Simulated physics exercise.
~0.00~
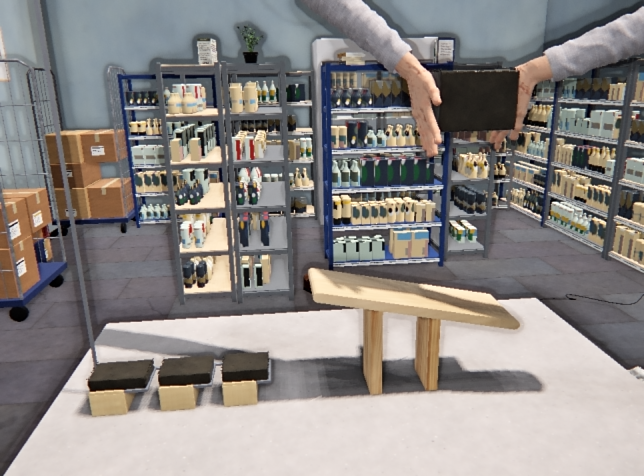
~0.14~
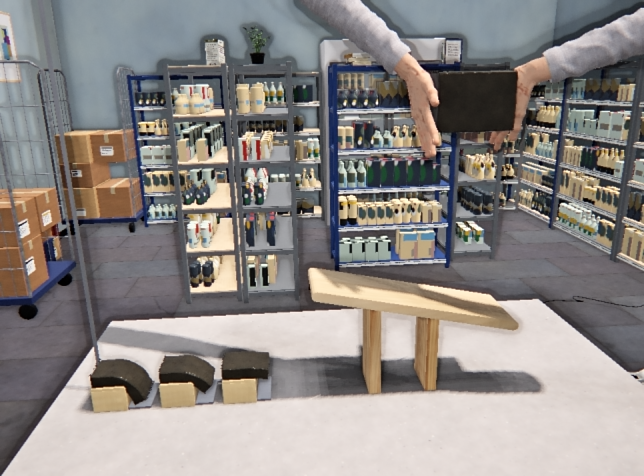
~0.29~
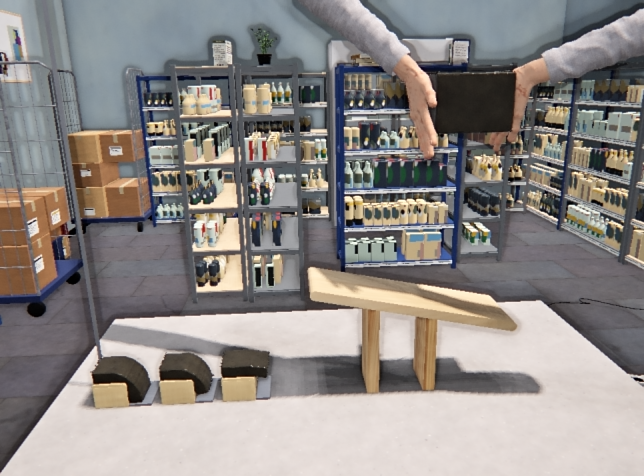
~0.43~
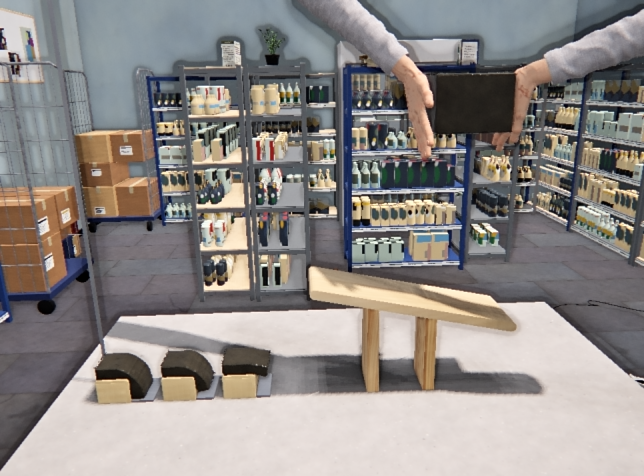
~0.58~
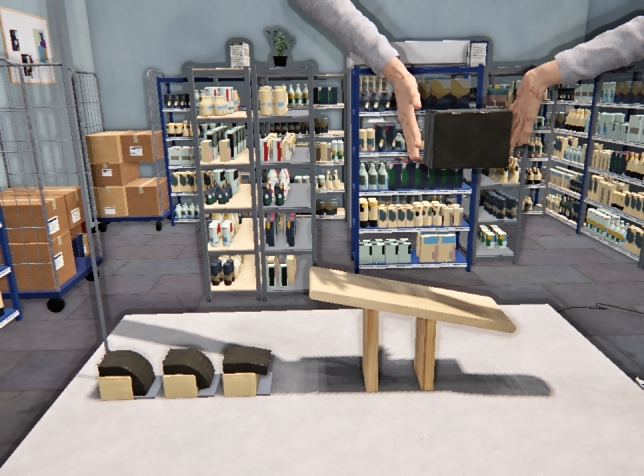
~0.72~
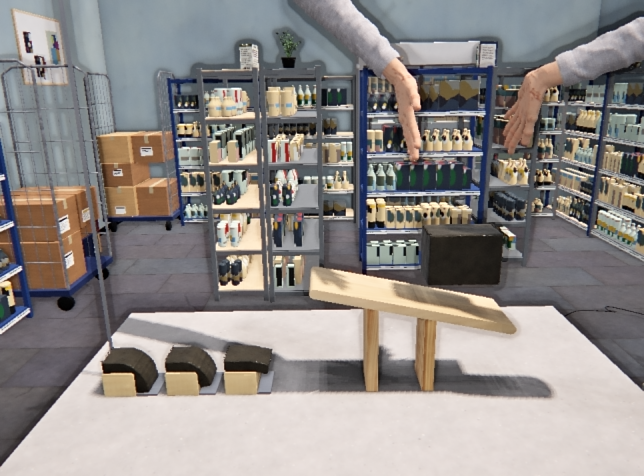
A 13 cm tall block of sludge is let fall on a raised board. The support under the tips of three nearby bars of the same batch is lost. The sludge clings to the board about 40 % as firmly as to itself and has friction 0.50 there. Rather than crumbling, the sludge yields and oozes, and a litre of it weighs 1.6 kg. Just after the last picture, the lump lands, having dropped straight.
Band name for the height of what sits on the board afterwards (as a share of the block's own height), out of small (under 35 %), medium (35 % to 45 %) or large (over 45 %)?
Medium is the band.
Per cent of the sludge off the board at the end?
Off the board: About 30 %.
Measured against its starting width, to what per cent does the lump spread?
About 220 per cent.
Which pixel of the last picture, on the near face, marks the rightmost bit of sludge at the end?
Around pixel (519, 331).
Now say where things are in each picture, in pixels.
The first frame shows crest of the sludge at (457, 70); drop of the bar ends 0, 0, 0 (left to right).
The second frame shows crest of the sludge at (455, 72); drop of the bar ends 5.5 cm, 3.3 cm, 6 mm (left to right).
The third frame shows crest of the sludge at (453, 73); drop of the bar ends 6.3 cm, 5.0 cm, 7 mm (left to right).
The fourth frame shows crest of the sludge at (453, 73); drop of the bar ends 6.4 cm, 5.0 cm, 9 mm (left to right).
The fifth frame shows crest of the sludge at (450, 112); drop of the bar ends 6.4 cm, 5.0 cm, 10 mm (left to right).
The sixth frame shows crest of the sludge at (444, 236); drop of the bar ends 6.4 cm, 5.0 cm, 10 mm (left to right).
After 0.83 s, it stands 44 % of its first height and 6 % has gone off the board.
After 0.97 s, it stands 39 % of its first height and 26 % has gone off the board.
After 1.10 s, it stands 39 % of its first height and 32 % has gone off the board.
After 1.24 s, it stands 39 % of its first height and 32 % has gone off the board.
After 1.34 s, it stands 39 % of its first height and 32 % has gone off the board.
